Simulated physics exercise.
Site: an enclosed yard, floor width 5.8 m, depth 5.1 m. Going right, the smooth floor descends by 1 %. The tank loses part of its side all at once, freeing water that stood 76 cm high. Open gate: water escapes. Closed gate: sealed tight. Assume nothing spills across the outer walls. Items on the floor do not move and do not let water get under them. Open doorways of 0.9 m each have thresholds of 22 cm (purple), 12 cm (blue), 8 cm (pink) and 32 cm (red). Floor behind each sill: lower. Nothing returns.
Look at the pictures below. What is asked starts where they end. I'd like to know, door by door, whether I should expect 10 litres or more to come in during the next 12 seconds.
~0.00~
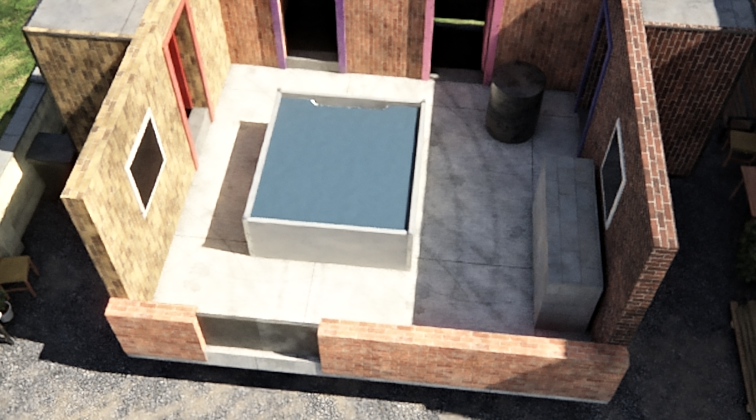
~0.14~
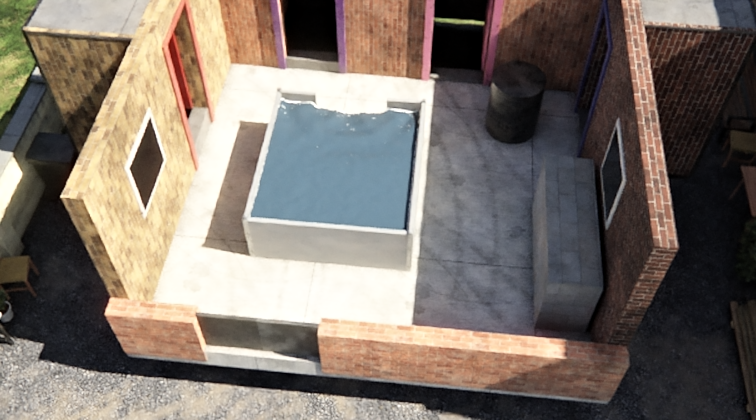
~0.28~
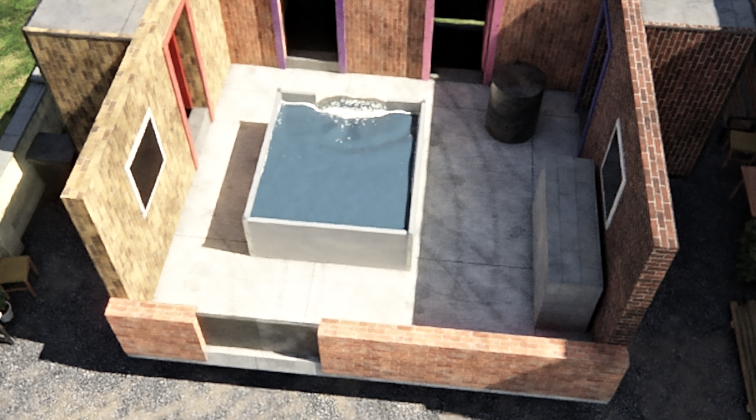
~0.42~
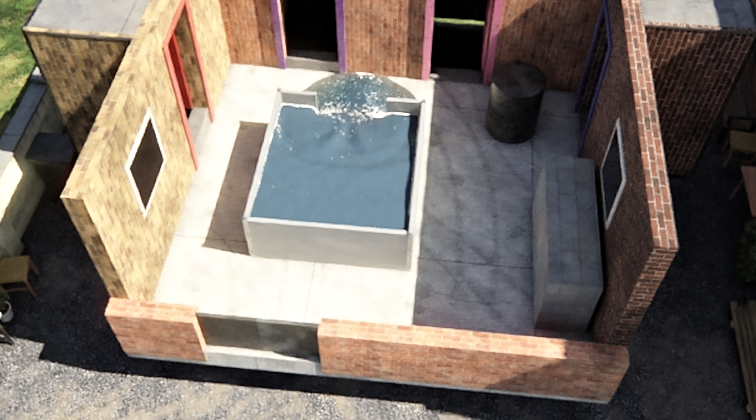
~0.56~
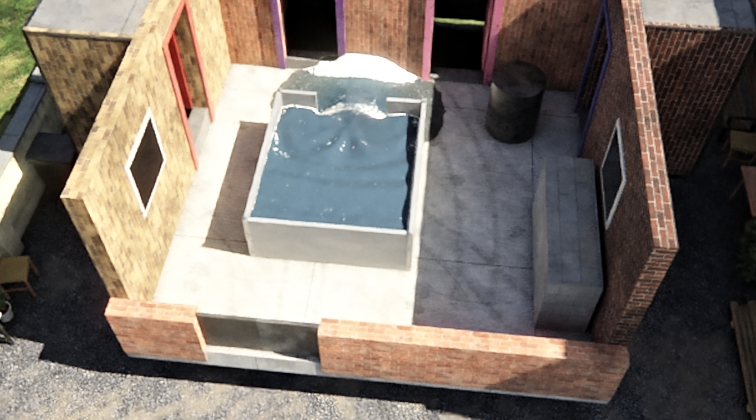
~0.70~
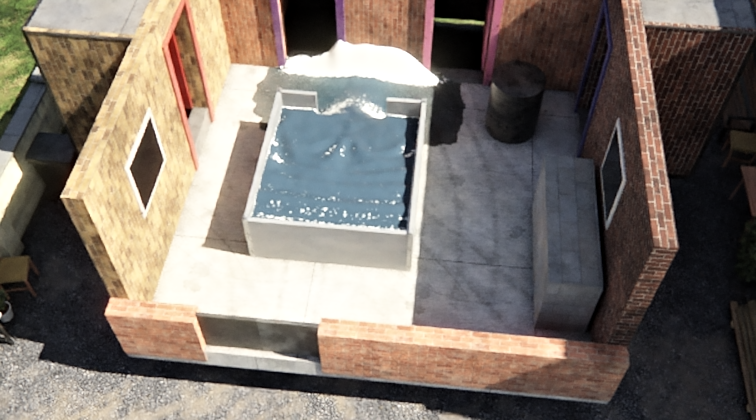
Here is what to expect: At the purple door, that much or more; at the blue door, that much or more; at the pink door, that much or more; at the red door, not that much.
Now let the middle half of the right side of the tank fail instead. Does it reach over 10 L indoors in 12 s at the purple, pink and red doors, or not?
In that case, purple door: Less than that, pink door: More than that, red door: Less than that.
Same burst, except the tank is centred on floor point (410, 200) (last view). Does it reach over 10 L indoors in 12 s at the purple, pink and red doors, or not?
Result - purple door does not exceed it, pink door exceeds it, red door does not exceed it.
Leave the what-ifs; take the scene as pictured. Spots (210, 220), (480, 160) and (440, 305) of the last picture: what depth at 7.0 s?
Reading - approx. 15 / 9 / 15 cm.
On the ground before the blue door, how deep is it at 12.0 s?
The depth comes to around 17.0 centimetres.
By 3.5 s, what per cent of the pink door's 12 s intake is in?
Share: ~ 45 %.
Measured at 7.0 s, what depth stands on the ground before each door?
Depths in cm: Purple 15, blue 13, pink 9, red 8.
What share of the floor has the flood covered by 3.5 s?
Covered: Roughly 75 %.
After 1.4 s water covers 25 % of the floor and is deepest (50 cm) near (369, 77); purple door 37 cm at the sill, 28 L in, blue door not reached, pink door 18 cm at the sill, 8 L in, red door not reached.
After 2.2 s water covers 40 % of the floor and is deepest (45 cm) near (368, 84); purple door 34 cm at the sill, 85 L in, blue door 16 cm at the sill, 5 L in, pink door 17 cm at the sill, 37 L in, red door 9 cm at the sill, 0 L in.
After 3.5 s water covers 75 % of the floor and is deepest (32 cm) near (565, 93); purple door 23 cm at the sill, 122 L in, blue door 18 cm at the sill, 32 L in, pink door 13 cm at the sill, 66 L in, red door 12 cm at the sill, 0 L in.
After 7.0 s water covers 95 % of the floor and is deepest (30 cm) near (579, 346); purple door 15 cm at the sill, 131 L in, blue door 13 cm at the sill, 83 L in, pink door 9 cm at the sill, 91 L in, red door 8 cm at the sill, 0 L in.
After 12.0 s water covers 100 % of the floor and is deepest (20 cm) near (231, 66); purple door 12 cm at the sill, 131 L in, blue door 17 cm at the sill, 121 L in, pink door 14 cm at the sill, 154 L in, red door 9 cm at the sill, 0 L in.
